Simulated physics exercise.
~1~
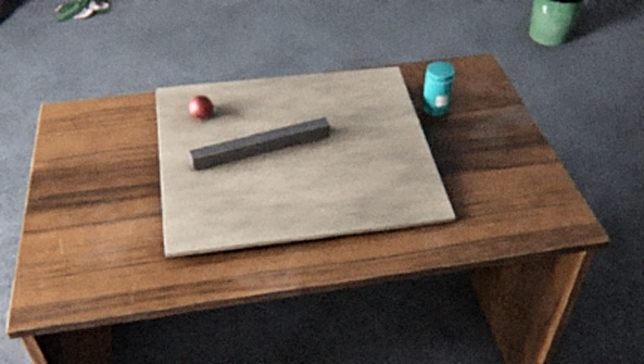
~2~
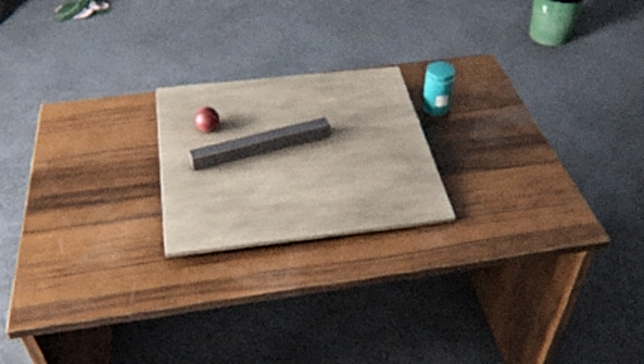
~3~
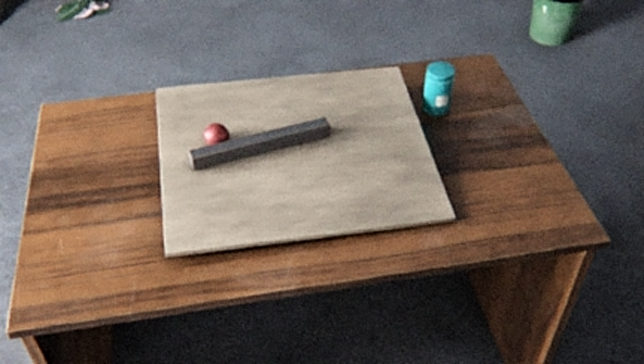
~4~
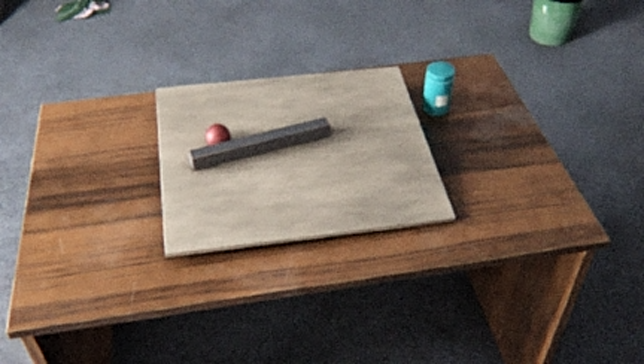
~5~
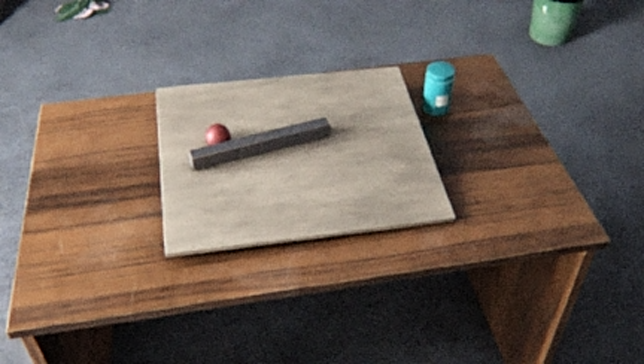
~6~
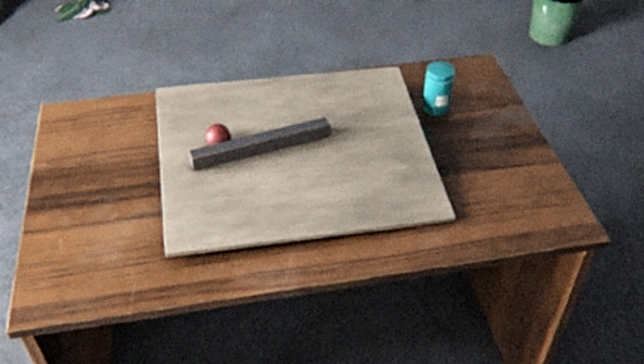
The clip shows a beige board with a fixed dark bar on a wooden table, a turquoise jar standing near its right edge. A red ball moves a short way right and down toward the viewer, reaches the bar and stays there, while the jar remains still.
